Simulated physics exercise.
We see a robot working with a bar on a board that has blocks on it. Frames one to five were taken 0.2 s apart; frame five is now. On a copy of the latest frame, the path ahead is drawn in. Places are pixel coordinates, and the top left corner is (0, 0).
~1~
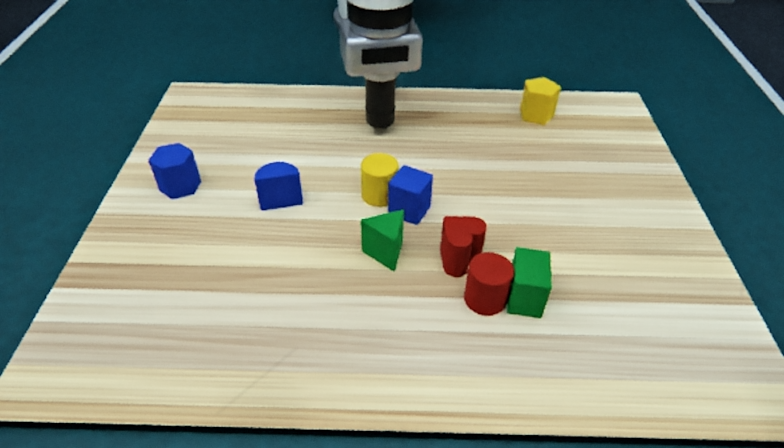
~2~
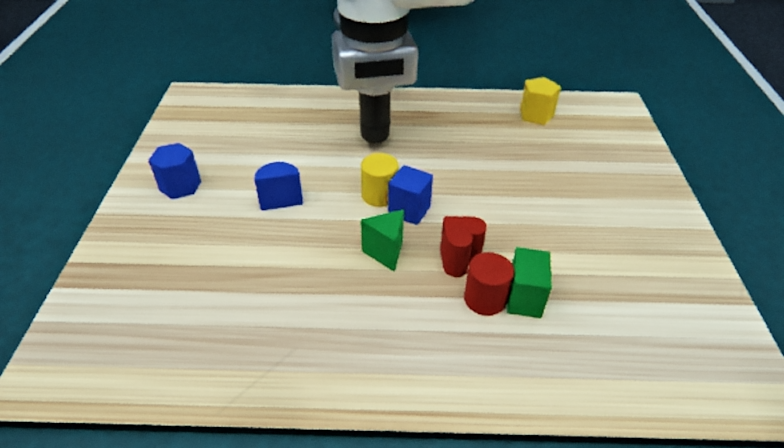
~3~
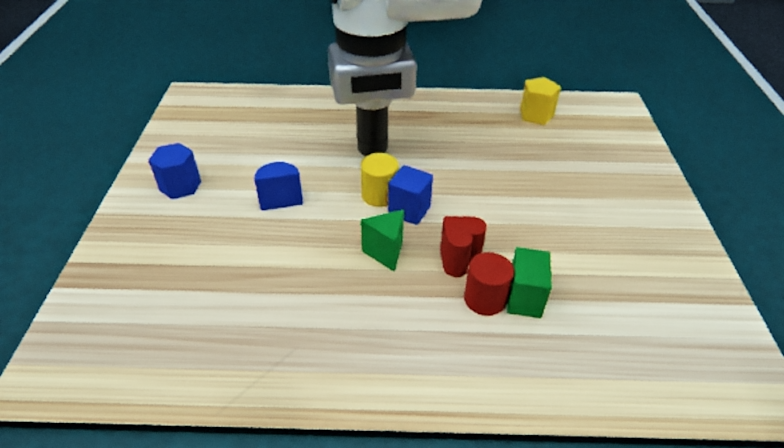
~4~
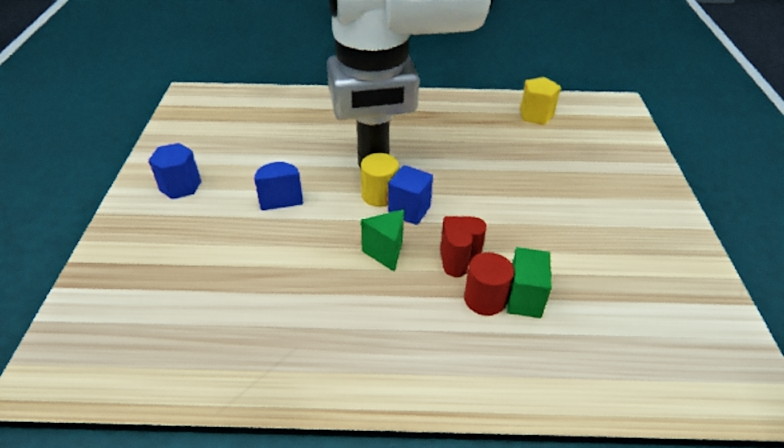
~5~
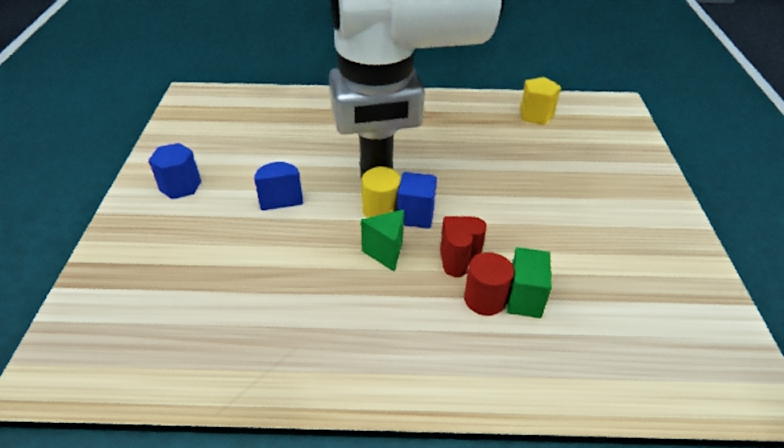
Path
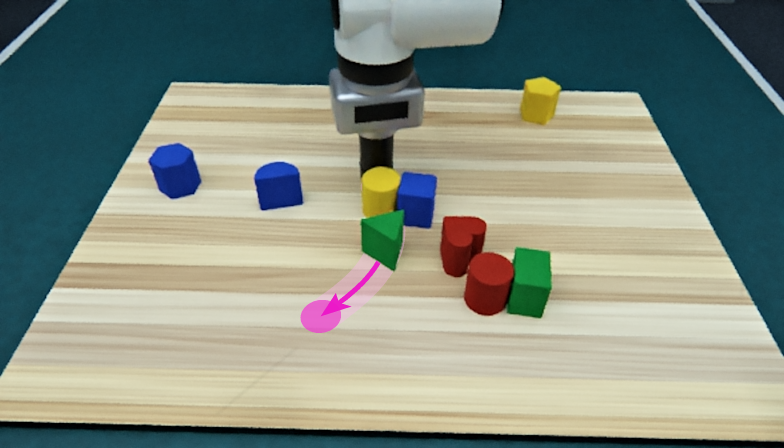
Robot arm lowering a dark bar toward a yellow cylinder on a wooden board, then nudging it slightly against a blue block.
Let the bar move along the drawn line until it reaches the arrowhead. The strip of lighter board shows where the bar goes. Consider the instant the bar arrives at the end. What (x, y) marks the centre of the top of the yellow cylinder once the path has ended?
(356, 305)
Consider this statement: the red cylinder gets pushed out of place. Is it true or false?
The claim does not hold.
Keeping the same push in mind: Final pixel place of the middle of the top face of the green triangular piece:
Its top centre is at about (396, 320).
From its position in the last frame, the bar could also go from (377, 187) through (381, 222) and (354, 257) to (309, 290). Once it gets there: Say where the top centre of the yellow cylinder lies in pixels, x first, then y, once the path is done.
I think it will end close to (372, 254).
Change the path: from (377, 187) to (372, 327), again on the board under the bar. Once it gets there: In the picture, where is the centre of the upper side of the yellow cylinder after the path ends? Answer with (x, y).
Top centre: (410, 318).
Drawn move, from (377, 187) over (388, 227) and (370, 274) to (321, 316).
The first path, step by step. One third of the way, bar (388, 219); yellow cylinder (383, 223); green triangular piece (386, 249); blue square piece (424, 187).
Two thirds of the way, bar (370, 265); yellow cylinder (374, 275); green triangular piece (389, 304); blue square piece (424, 187).
At the end, bar (320, 307); yellow cylinder (356, 305); green triangular piece (396, 320), turned 25° anticlockwise; blue square piece (424, 187); red heart-shaped block still; red cylinder still.
